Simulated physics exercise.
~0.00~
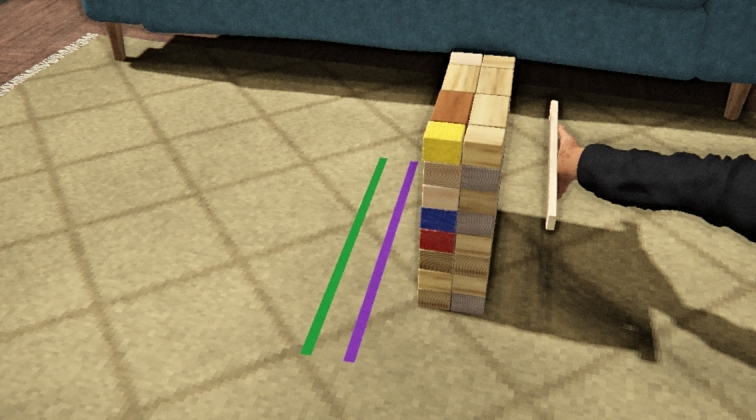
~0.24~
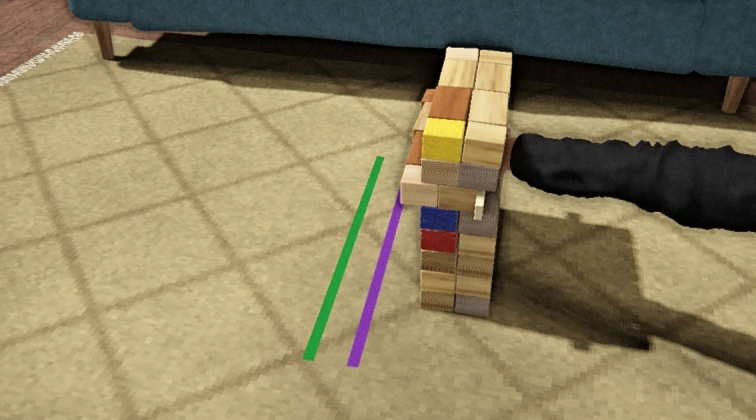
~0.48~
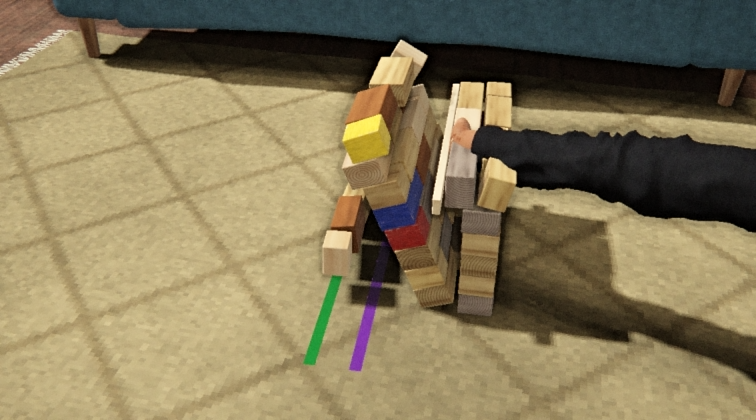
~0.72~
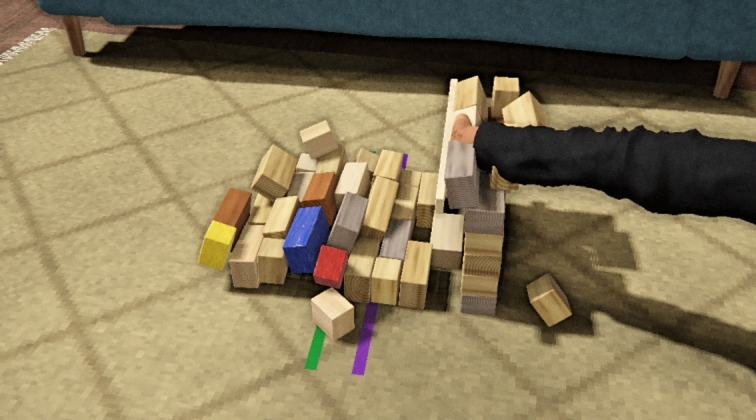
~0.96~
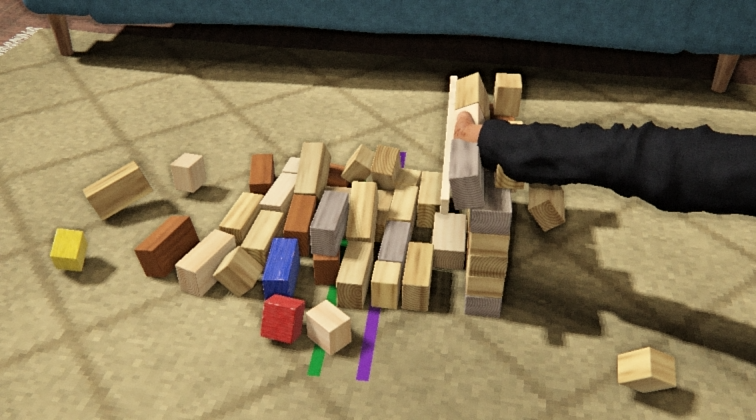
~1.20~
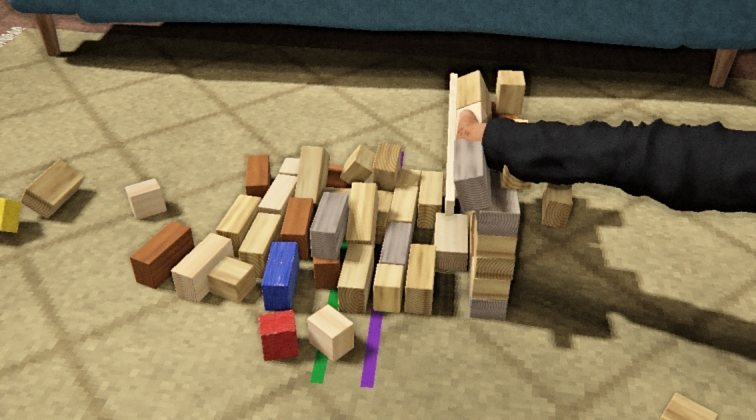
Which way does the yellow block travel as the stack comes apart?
The yellow block moves to the left, going over with the falling blocks and ending up at the far left edge of the view.
